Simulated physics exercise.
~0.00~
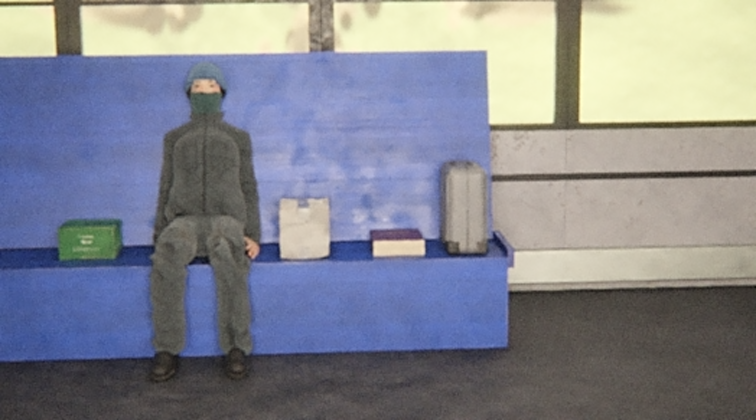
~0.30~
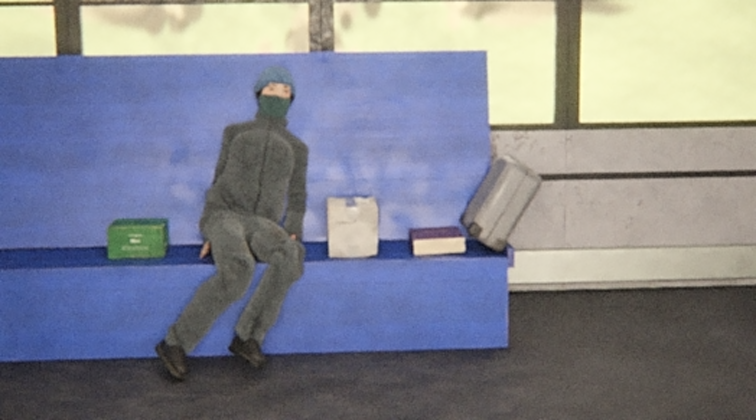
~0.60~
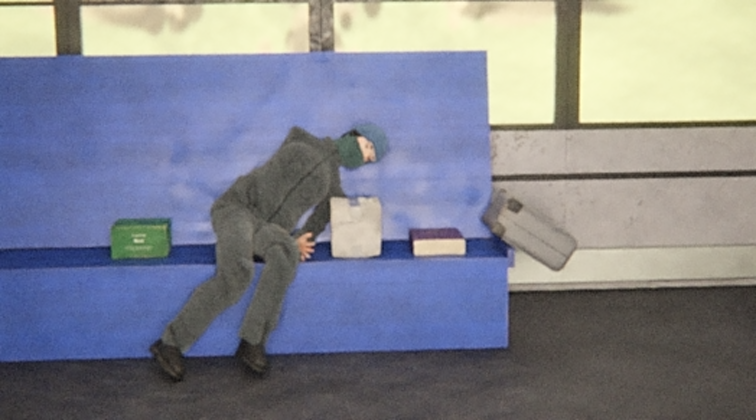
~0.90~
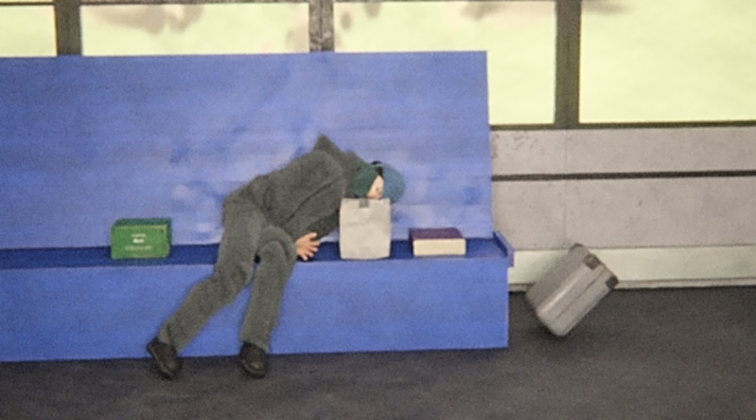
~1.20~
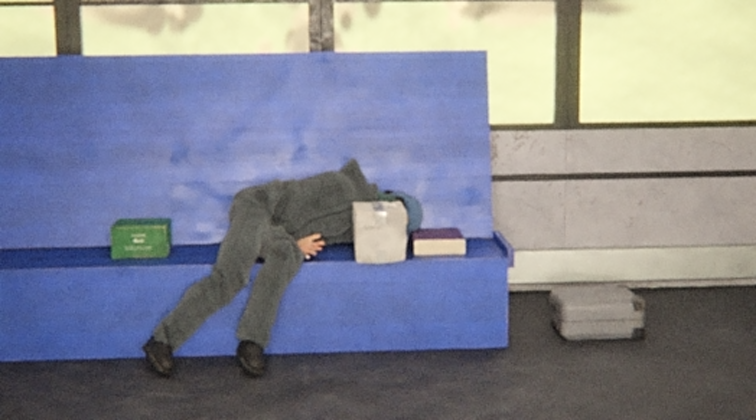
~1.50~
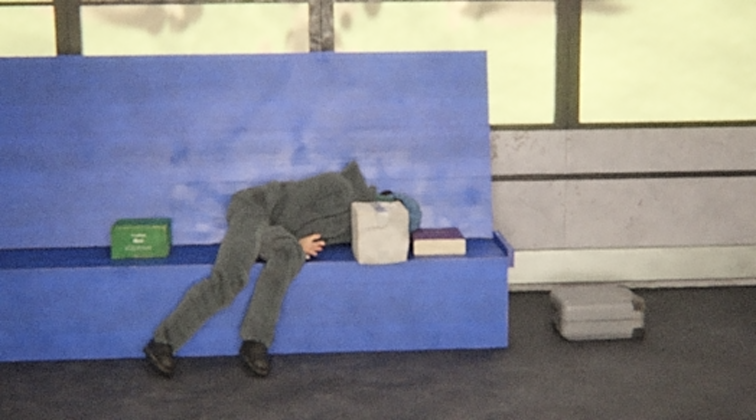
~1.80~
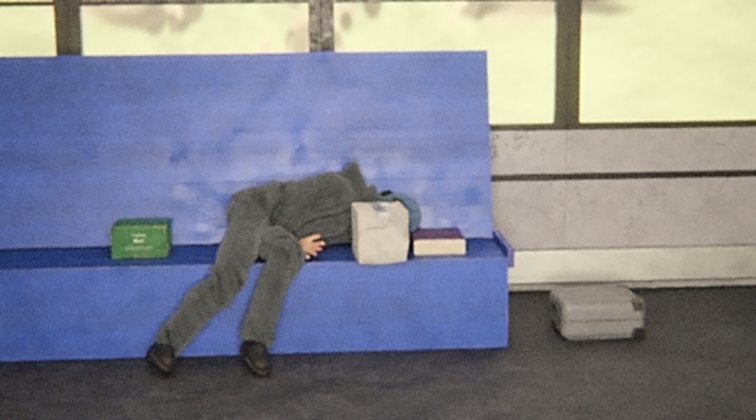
On a blue bench, a sleeper and luggage slide right, the sleeper slumps, and a grey case falls off.
